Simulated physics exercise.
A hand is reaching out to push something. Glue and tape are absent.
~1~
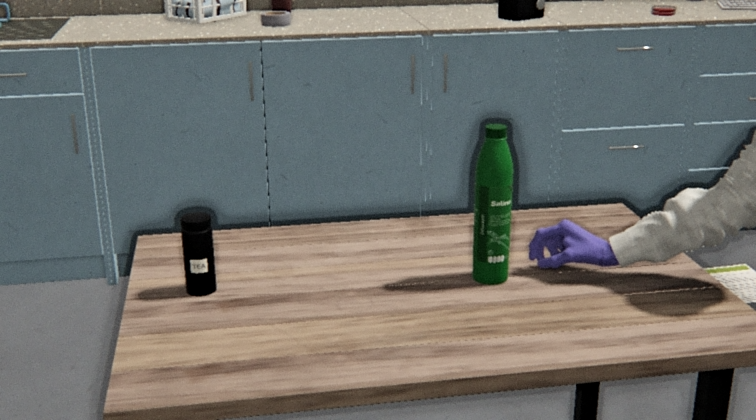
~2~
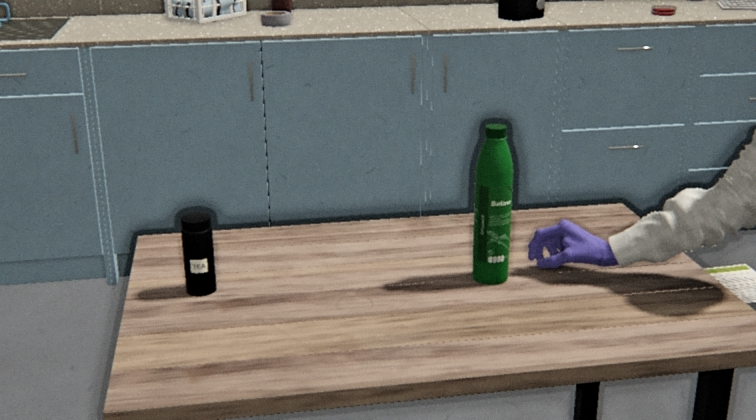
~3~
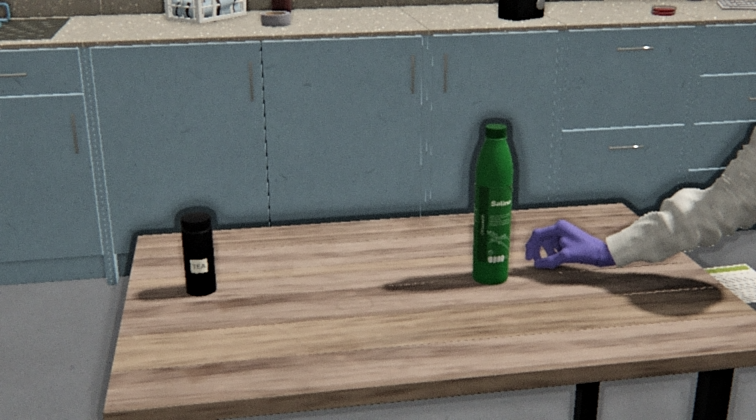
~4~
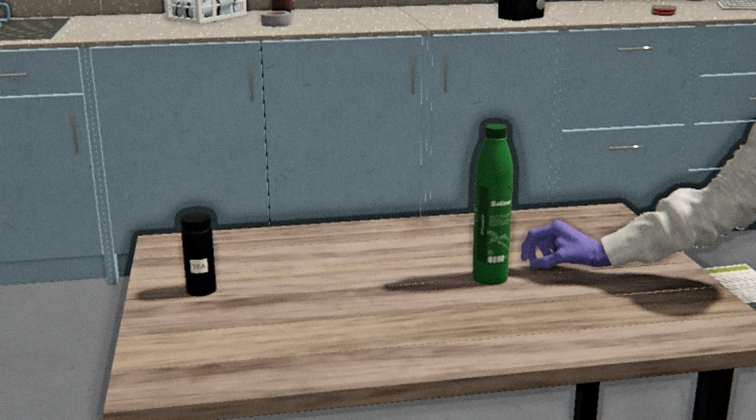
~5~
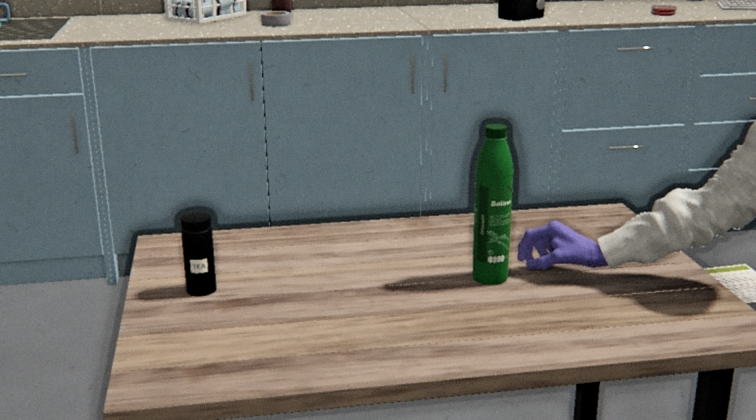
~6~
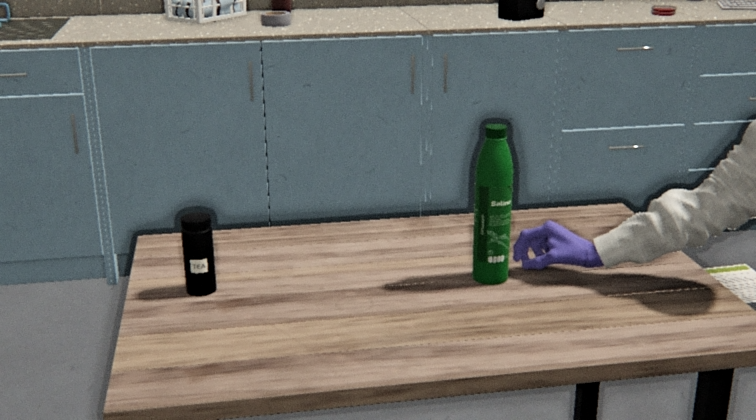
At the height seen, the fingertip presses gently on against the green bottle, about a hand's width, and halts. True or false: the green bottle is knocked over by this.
False.
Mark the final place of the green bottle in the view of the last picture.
The object ends up somewhere near (425, 209).
Then, 0.40 s past the last view, things are still on the move.
Then, 0.80 s past the last view, green bottle displaced about its own width near (466, 206).
Then, 1.20 s past the last view, green bottle displaced about its own width near (448, 207).
Then, 1.60 s past the last view, green bottle displaced well along near (430, 208).
Finally, moved from the start, green bottle. Final places as the last picture's camera would see them, green bottle near (425, 209).
